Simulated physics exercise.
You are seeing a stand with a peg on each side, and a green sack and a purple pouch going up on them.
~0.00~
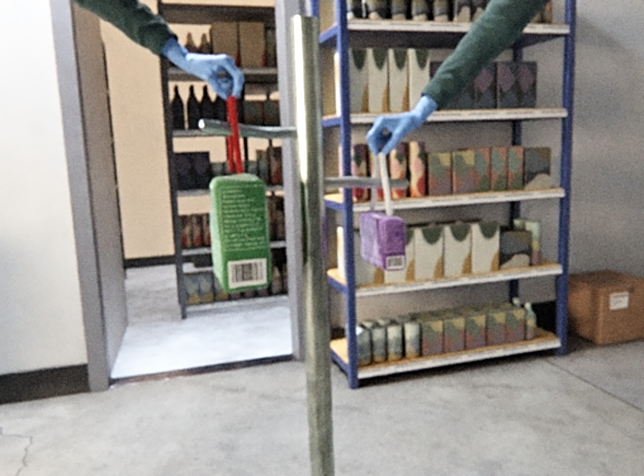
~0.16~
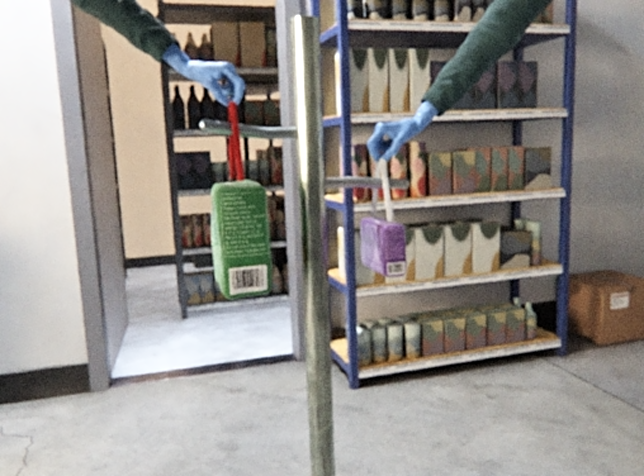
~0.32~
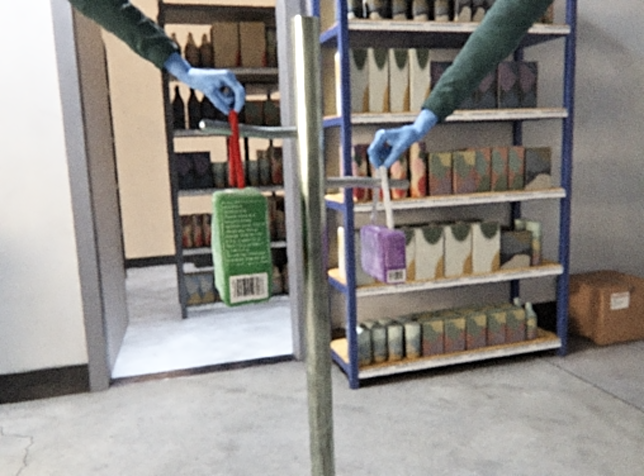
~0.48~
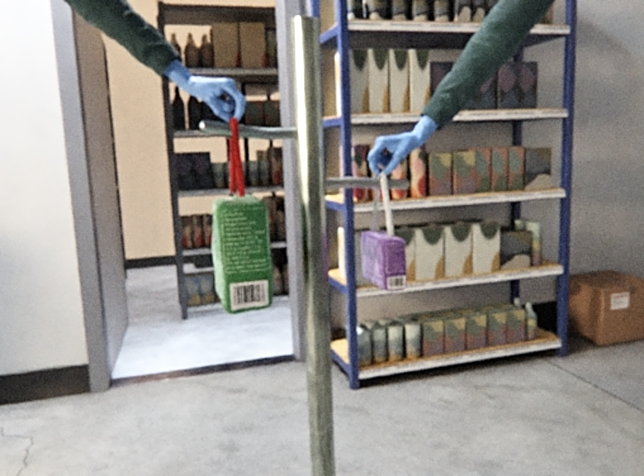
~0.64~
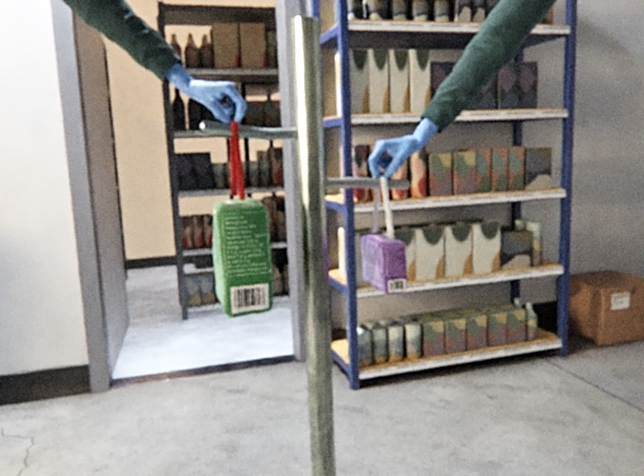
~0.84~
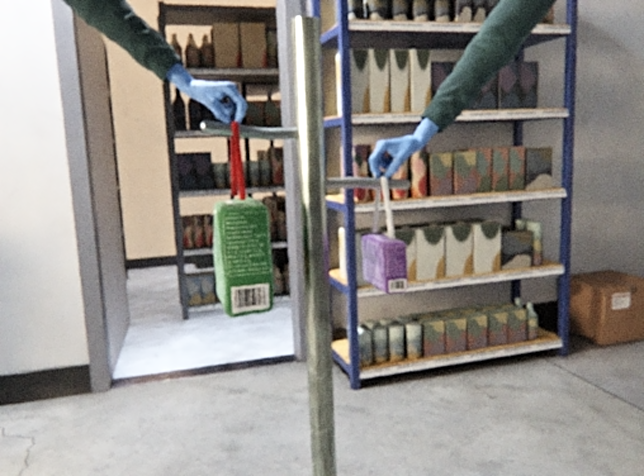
The clip opens on two blue-gloved hands holding a green sack and a purple pouch by their straps, on either side of a metal stand near stocked shelves. Both hands lower slightly, and the items sink a little and sway gently. By the end, the hands and items are nearly still.
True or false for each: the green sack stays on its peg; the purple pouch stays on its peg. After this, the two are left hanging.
Green sack staying put: True; purple pouch staying put: True.
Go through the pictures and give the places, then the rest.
The first picture shows green sack (240, 231); purple pouch (382, 241); left peg tip (205, 126); right peg tip (404, 184).
The second picture shows green sack (240, 237); purple pouch (382, 246).
The third picture shows green sack (241, 245); purple pouch (383, 253).
The fourth picture shows green sack (241, 252); purple pouch (383, 260).
The fifth picture shows green sack (242, 255); purple pouch (383, 263).
The sixth picture shows green sack (242, 255); purple pouch (384, 263); left peg tip (207, 126), pointing up; right peg tip (405, 184), about level.
Around 1.20 s, green sack hanging from its loop near (244, 257); purple pouch hanging from its loop near (384, 264).
Around 1.62 s, green sack hanging from its loop near (249, 257); purple pouch hanging from its loop near (386, 264).
Finally, green sack hanging from its loop near (247, 257); purple pouch hanging from its loop near (387, 264). The green sack holds on and the purple pouch remains on its peg.
